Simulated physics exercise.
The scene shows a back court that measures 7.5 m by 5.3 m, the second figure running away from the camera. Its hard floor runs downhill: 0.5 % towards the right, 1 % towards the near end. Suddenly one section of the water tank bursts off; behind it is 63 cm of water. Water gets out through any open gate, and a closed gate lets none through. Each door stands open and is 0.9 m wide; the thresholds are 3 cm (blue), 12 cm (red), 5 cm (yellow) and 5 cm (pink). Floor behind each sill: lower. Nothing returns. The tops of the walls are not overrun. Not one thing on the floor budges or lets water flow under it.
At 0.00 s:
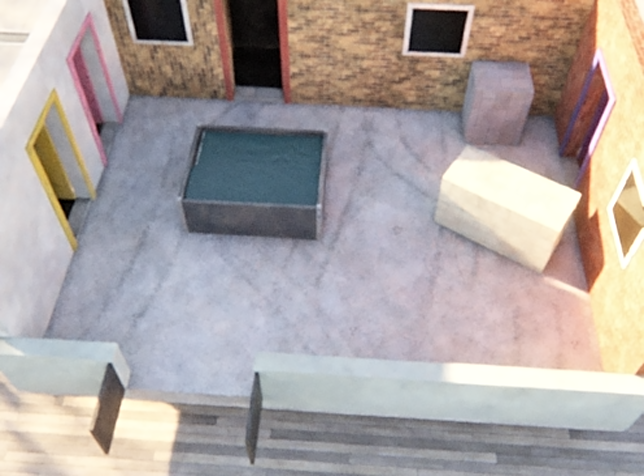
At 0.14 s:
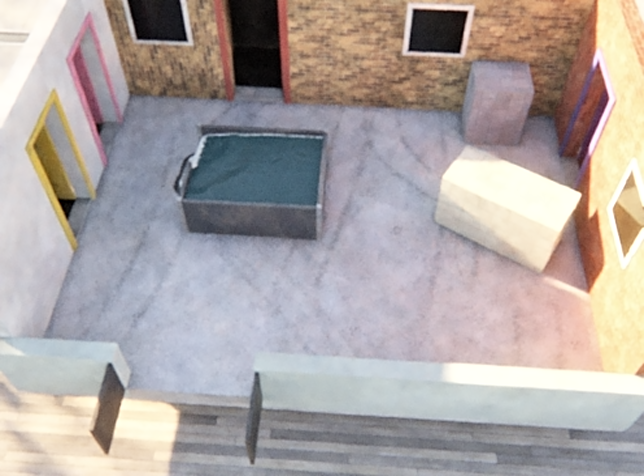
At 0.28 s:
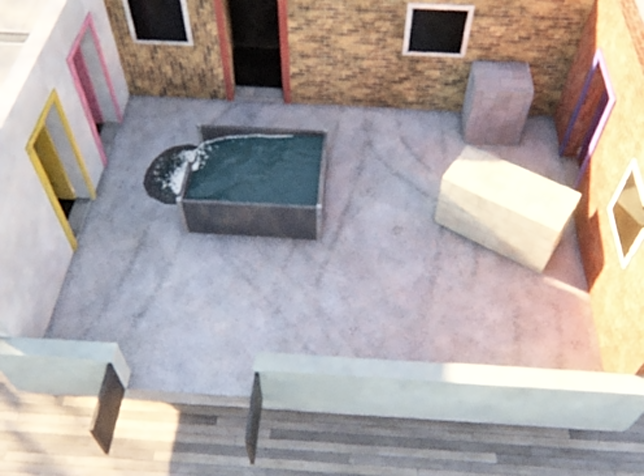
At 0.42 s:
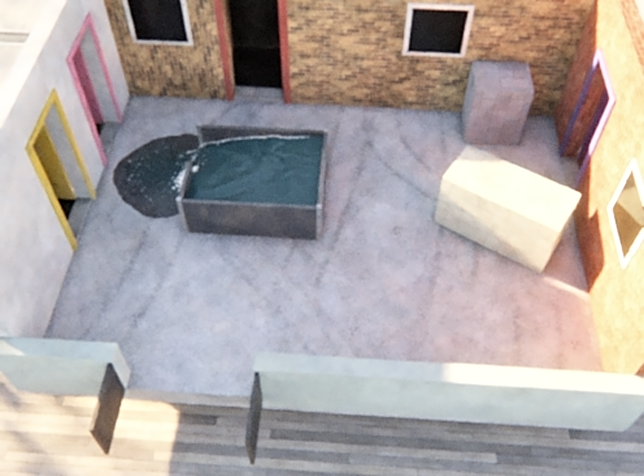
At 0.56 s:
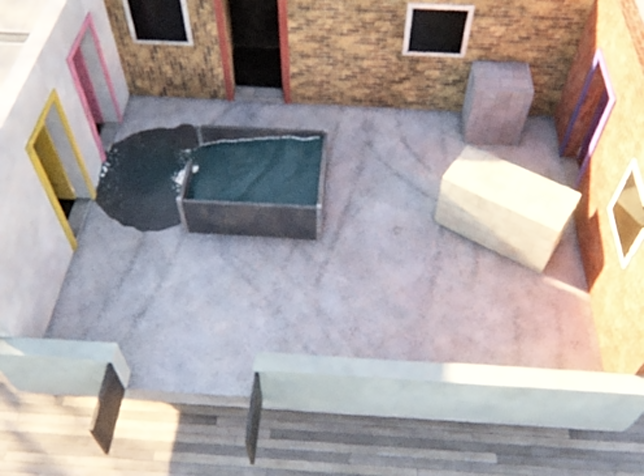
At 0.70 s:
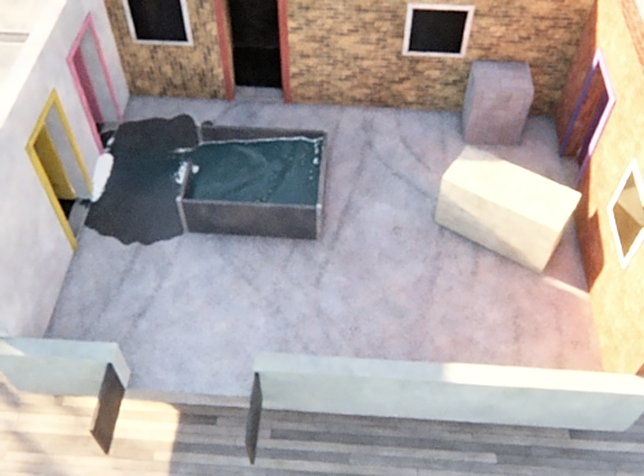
Dark water bursts from the tank's left side and spreads across the courtyard floor to the left wall.
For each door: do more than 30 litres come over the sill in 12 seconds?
As I see it, at the blue door the limit will not be crossed. At the red door the limit will not be crossed. At the yellow door the limit will be crossed. At the pink door the limit will be crossed.
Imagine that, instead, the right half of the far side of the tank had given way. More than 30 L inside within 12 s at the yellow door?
Against that limit: Yellow under.
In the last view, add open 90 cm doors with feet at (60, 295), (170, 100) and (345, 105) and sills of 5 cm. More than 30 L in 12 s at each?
Note, doorways in listed order: Stays short, goes beyond, stays short.
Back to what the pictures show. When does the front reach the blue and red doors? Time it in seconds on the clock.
So blue at 7.5 s, and red at 2.8 s.
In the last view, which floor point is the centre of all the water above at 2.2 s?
It lies at roughly (212, 189) in pixels.
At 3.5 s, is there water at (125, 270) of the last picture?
Soaked.
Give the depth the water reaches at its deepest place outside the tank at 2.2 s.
Depth max: Approx. 29 cm.
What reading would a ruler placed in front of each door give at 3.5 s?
Measured in centimetres, the blue door gives 0, the red door 4, the yellow door 10 and the pink door 17.
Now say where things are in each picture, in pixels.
In the first frame, the water tank at (256, 168) is whole and still, 63 cm deep.
In the second frame, the front is at a hidden place, 0.5 m from the gap at (200, 164); 0.2 m2 of floor is under water; 63 cm left at the back of the water tank.
In the third frame, the front is at (149, 182), 0.9 m from the gap at (200, 167); 0.7 m2 of floor is under water; 63 cm left at the back of the water tank.
In the fourth frame, water pours out at (200, 167) and has run 1.3 m, to (125, 161); typically 6 cm deep outside, 63 cm at the water tank's back.
In the fifth frame, water pours out at (200, 167) and has run 1.7 m, to (104, 155); typically 5 cm deep outside, 63 cm at the water tank's back.
In the sixth frame, water pours out at (200, 167) and has run 2.0 m, to (99, 139); typically 5 cm deep outside, 58 cm at the water tank's back.
After 1.4 s water covers 15 % of the floor and is deepest (36 cm) near (129, 99); blue door not reached, red door not reached, yellow door 14 cm at the sill, 11 L in, pink door 17 cm at the sill, 73 L in.
After 2.2 s water covers 20 % of the floor and is deepest (29 cm) near (119, 127); blue door not reached, red door not reached, yellow door 13 cm at the sill, 40 L in, pink door 23 cm at the sill, 180 L in.
After 3.5 s water covers 30 % of the floor and is deepest (20 cm) near (193, 170); blue door not reached, red door 4 cm at the sill, 0 L in, yellow door 10 cm at the sill, 70 L in, pink door 17 cm at the sill, 293 L in.
After 7.0 s water covers 60 % of the floor and is deepest (12 cm) near (103, 174); blue door not reached, red door 3 cm at the sill, 0 L in, yellow door 7 cm at the sill, 98 L in, pink door 11 cm at the sill, 429 L in.
After 12.0 s water covers 80 % of the floor and is deepest (6 cm) near (567, 217); blue door 4 cm at the sill, 4 L in, red door 2 cm at the sill, 0 L in, yellow door 4 cm at the sill, 103 L in, pink door 5 cm at the sill, 466 L in.
